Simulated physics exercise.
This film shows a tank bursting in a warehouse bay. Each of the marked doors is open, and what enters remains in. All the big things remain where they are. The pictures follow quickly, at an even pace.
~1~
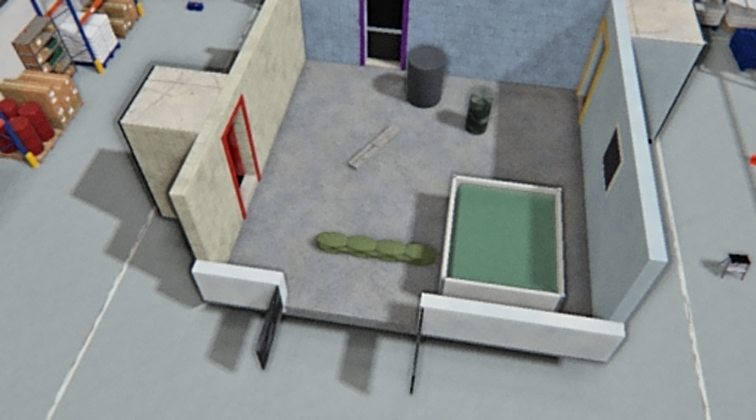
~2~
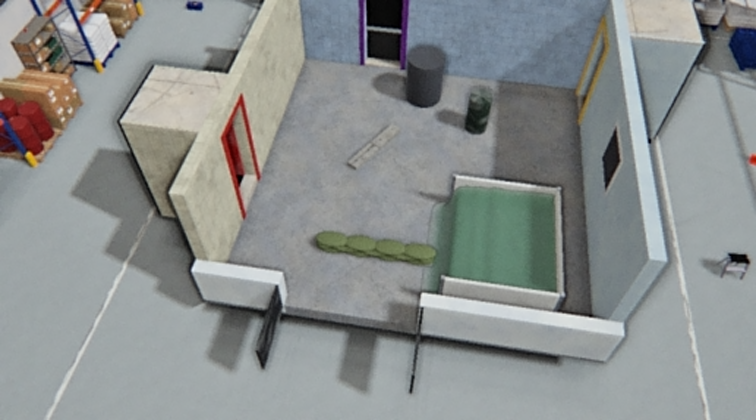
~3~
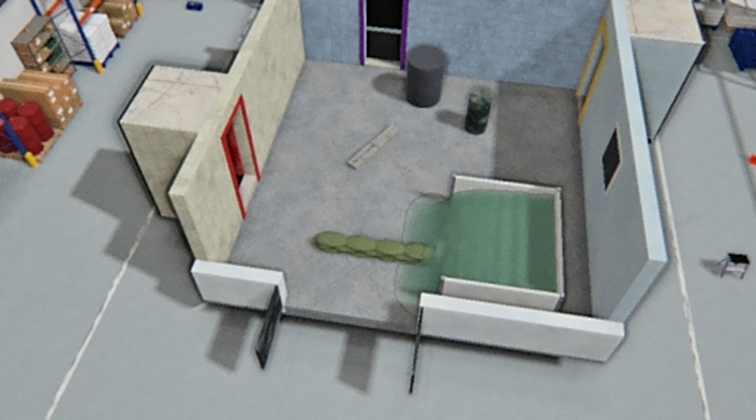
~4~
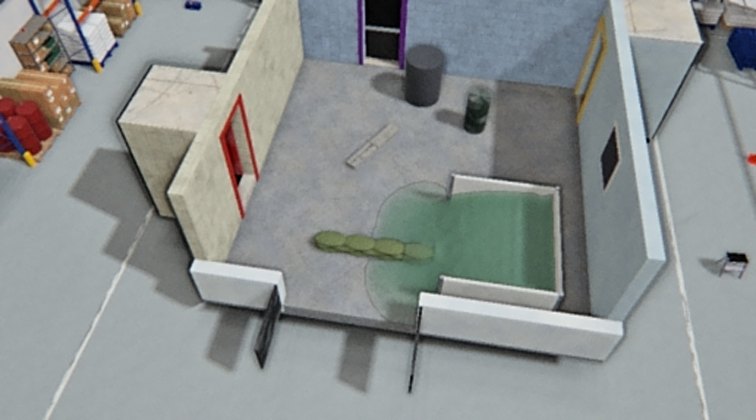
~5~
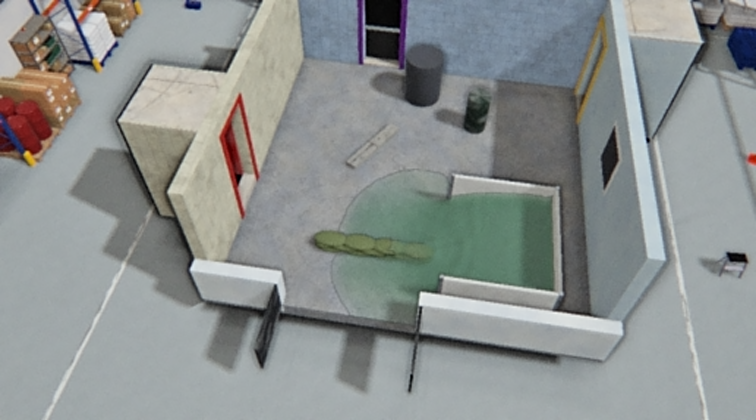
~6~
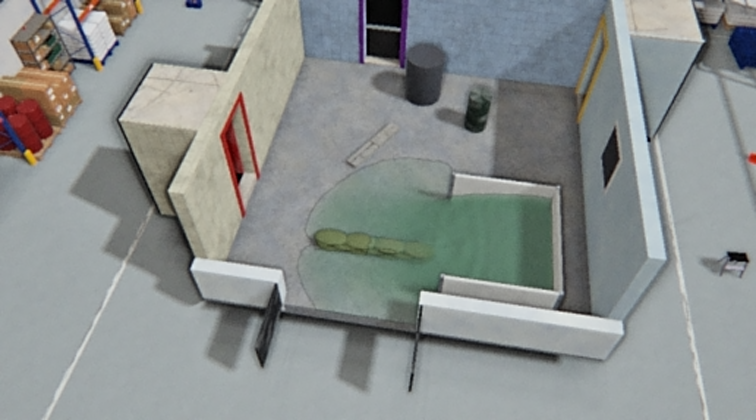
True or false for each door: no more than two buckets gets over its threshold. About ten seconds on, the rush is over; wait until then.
The purple door - false; the red door - false; the yellow door - false.
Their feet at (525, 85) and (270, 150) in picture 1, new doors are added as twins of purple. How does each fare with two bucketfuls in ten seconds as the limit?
Lab note - first stays short of the line, second crosses the line.
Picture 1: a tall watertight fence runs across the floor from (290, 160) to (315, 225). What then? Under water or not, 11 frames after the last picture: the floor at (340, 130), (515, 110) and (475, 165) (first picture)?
Listed order: Swamped, spared, spared.
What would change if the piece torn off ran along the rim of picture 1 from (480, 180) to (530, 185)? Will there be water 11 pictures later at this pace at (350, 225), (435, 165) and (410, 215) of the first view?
Taking each in turn, they come out kept dry, watered, kept dry.
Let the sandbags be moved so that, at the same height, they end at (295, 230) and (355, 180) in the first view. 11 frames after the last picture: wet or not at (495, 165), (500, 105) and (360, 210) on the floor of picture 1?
Point by point: No flooding; no flooding; inundated.
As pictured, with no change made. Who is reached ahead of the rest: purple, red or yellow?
It's the red one.
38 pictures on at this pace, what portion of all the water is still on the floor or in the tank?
Close to 74 in a hundred.
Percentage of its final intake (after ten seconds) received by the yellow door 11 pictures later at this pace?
Estimate: Some 0 per cent.
A moment on, water covers 40 % of the floor; the purple door not reached, the red door under two buckets in, the yellow door not reached.
Next, water covers 45 % of the floor; the purple door not reached, the red door far over two buckets in, the yellow door not reached.
Then, water covers 55 % of the floor; the purple door wet at the sill, nothing in, the red door far over two buckets in, the yellow door not reached.
Later, water covers 70 % of the floor; the purple door over two buckets in, the red door far over two buckets in, the yellow door not reached.
In the end, water covers 90 % of the floor; the purple door far over two buckets in, the red door far over two buckets in, the yellow door far over two buckets in.
